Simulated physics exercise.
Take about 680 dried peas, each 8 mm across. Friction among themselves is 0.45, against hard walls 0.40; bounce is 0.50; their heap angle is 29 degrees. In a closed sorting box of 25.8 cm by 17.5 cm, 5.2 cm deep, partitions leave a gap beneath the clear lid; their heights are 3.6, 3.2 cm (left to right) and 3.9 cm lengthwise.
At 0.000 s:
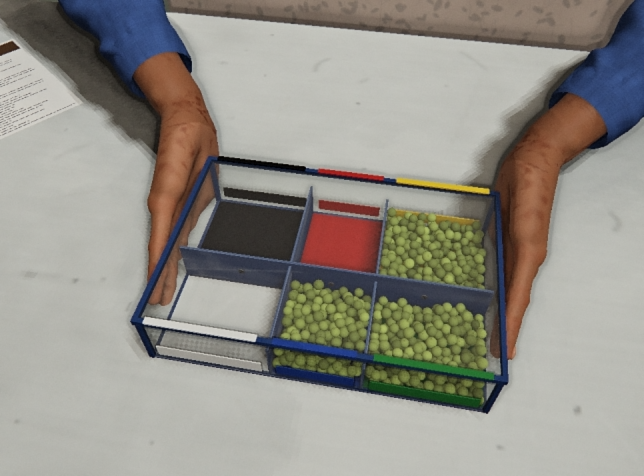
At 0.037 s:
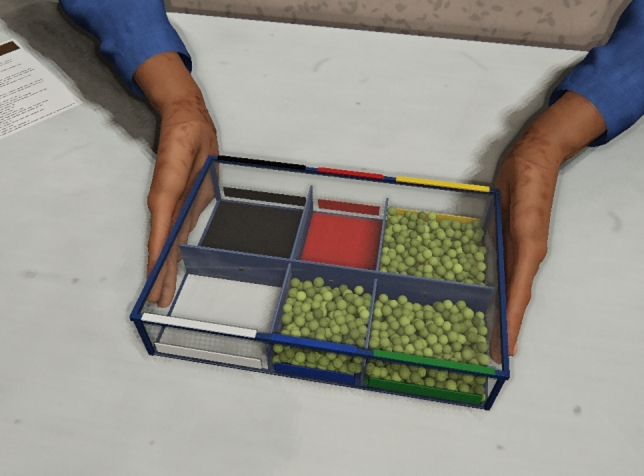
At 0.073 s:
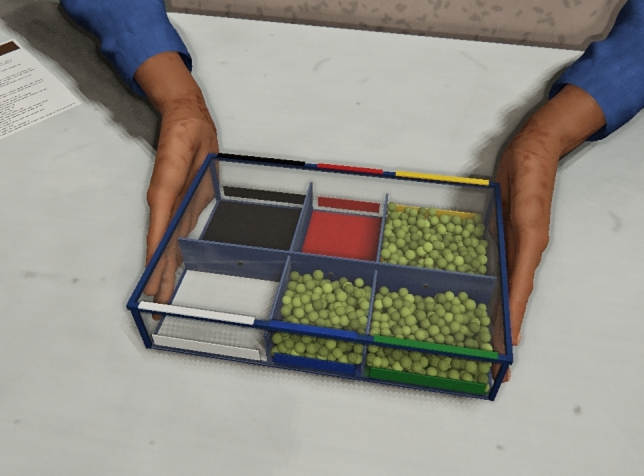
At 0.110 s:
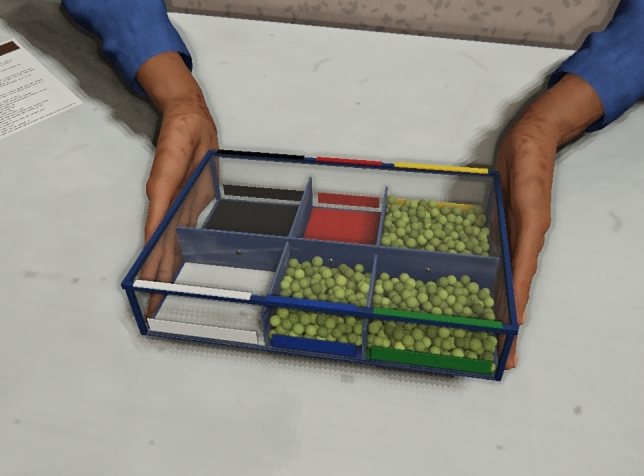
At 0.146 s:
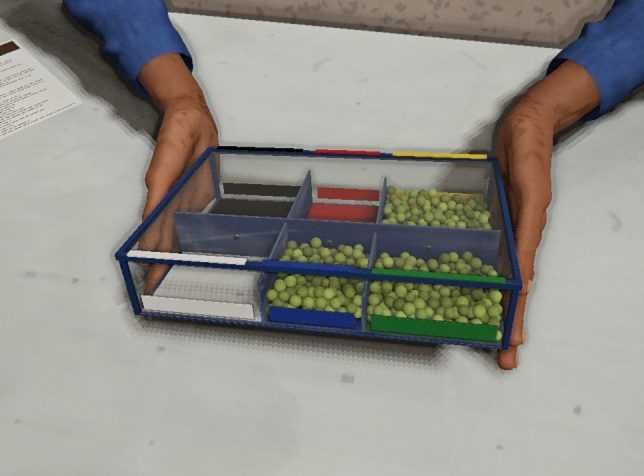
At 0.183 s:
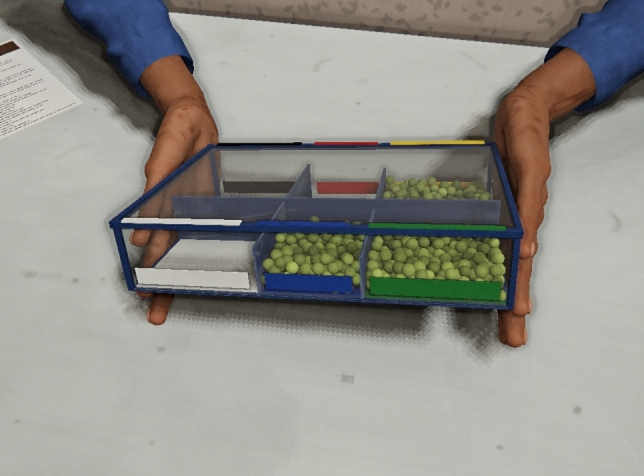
At the start, two hands in blue sleeves hold a clear-lidded, six-section box, with green peas in the blue, green and yellow sections and none in the black, red or white. The hands then steadily raise its near side, tilting it backward and bringing the front panel into fuller view, while the peas stay in the same three sections.
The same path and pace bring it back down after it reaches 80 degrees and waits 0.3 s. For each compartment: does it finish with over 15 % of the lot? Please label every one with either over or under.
Labels - red compartment: Under; blue compartment: Over; green compartment: Over; yellow compartment: Over; white compartment: Under; black compartment: Under.
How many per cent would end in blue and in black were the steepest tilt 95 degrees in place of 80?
Blue 25 %, black 5 %.
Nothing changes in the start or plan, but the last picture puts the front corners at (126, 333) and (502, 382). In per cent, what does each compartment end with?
Each compartment ends with this per cent: Red 5, blue 35, green 35, yellow 25, white 5 and black 0.
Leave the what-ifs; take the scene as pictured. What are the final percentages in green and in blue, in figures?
The green compartment ends with 25 per cent, the blue one with 25 per cent.
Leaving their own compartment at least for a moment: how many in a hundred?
About 15 per cent.
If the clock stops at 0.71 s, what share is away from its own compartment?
10 %.
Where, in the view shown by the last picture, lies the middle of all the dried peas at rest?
Once everything settles, the centre is around (395, 303).
After 0.71 s, tilt 80 degrees; red 5 %, blue 25 %, green 25 %, yellow 40 %.
After 1.07 s, tilt 45 degrees; red 5 %, blue 25 %, green 25 %, yellow 40 %, black 5 %.
Then, at 1.51 s, tilt 0 degrees; red 5 %, blue 25 %, green 25 %, yellow 40 %, black 5 %.
By 1.9 s all is still; red 5 %, blue 25 %, green 25 %, yellow 40 %, white 0 %, black 5 %.
